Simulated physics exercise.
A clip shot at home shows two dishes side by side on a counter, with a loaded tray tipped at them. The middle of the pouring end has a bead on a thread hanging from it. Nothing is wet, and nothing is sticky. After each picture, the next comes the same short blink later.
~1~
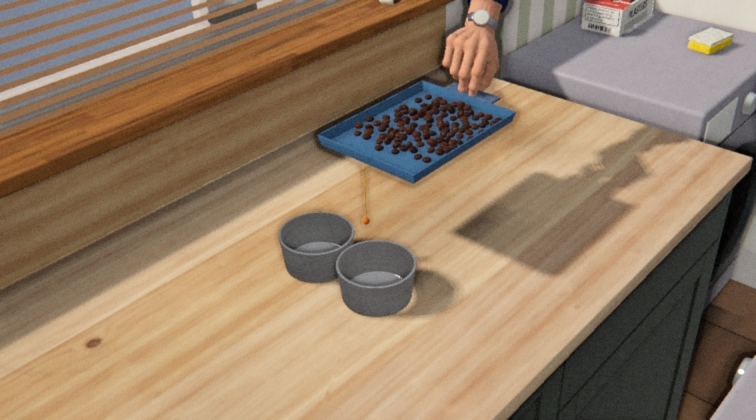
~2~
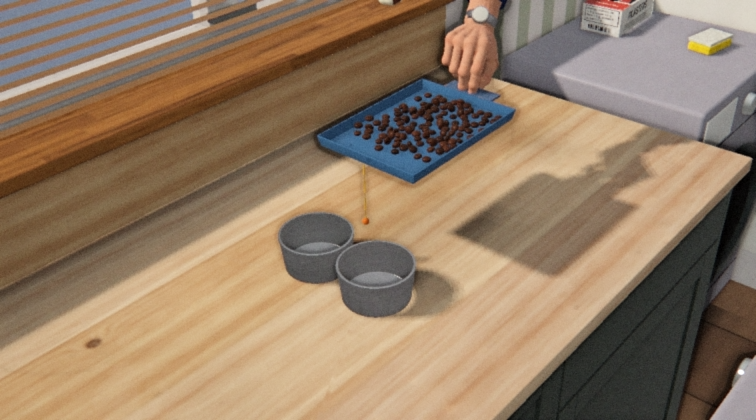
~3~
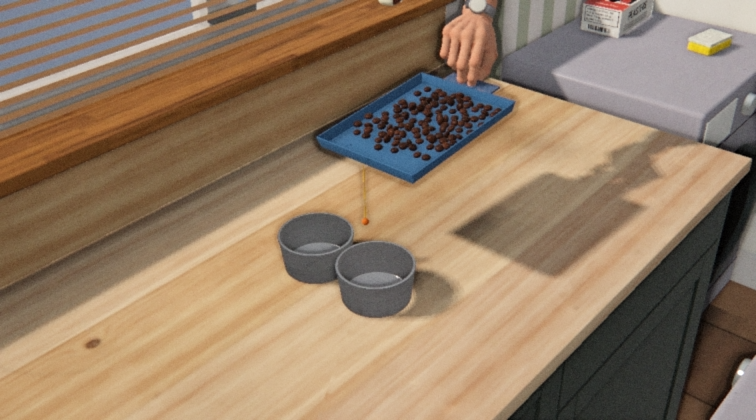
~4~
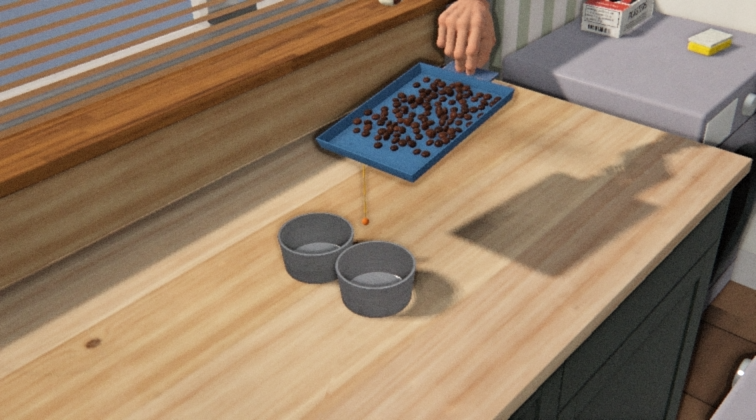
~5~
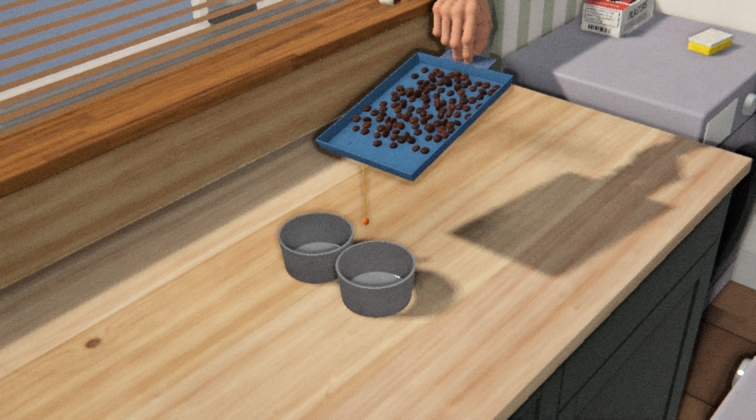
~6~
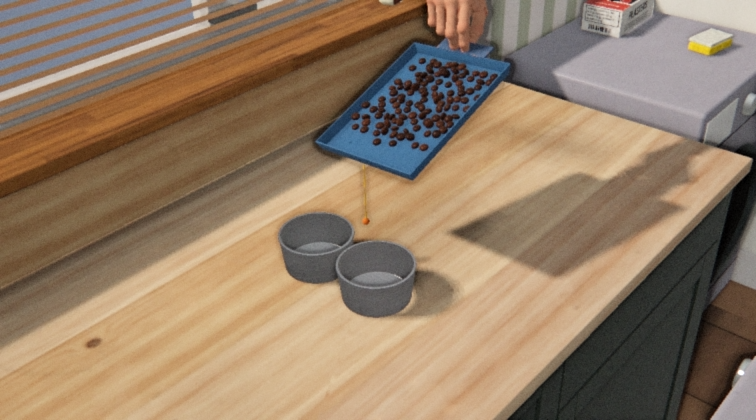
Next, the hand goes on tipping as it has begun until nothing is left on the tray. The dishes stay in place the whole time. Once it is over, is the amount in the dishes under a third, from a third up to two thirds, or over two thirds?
What lands in the dishes tops two thirds of the load.
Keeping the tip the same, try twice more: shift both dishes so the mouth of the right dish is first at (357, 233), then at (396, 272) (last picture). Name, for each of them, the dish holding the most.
Position 1 - the dish to the right; position 2 - the dish to the left.
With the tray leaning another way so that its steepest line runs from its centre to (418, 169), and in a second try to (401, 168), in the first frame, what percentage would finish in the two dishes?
Respectively 50 % and 80 %.
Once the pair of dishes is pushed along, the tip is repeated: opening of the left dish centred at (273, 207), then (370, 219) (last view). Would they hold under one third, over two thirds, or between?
Trial 1 - over two thirds. Trial 2 - less than a third.
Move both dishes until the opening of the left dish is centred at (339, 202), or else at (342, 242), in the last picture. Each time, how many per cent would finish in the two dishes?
Roughly 10% the first time and 60% the second time.
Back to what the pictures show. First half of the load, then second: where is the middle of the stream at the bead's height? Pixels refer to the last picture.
Points: About (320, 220), then about (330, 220).
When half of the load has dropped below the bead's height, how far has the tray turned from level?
It has tipped about 95 degrees.
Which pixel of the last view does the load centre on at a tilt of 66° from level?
In the last view, the load is centred close to (346, 147).
Soon after the last picture, tray tipped steeply; most on the tray; a small part in the air.
A little later, tray tipped past a quarter turn; a small part on the tray; a small part in the right dish; about half in the left dish; a small part outside both; a small part in the air.
Later still, tray tipped past a quarter turn; about a quarter in the right dish; most in the left dish; a small part outside both.
At rest, tray tipped past a quarter turn; about a quarter in the right dish; most in the left dish; a small part outside both.
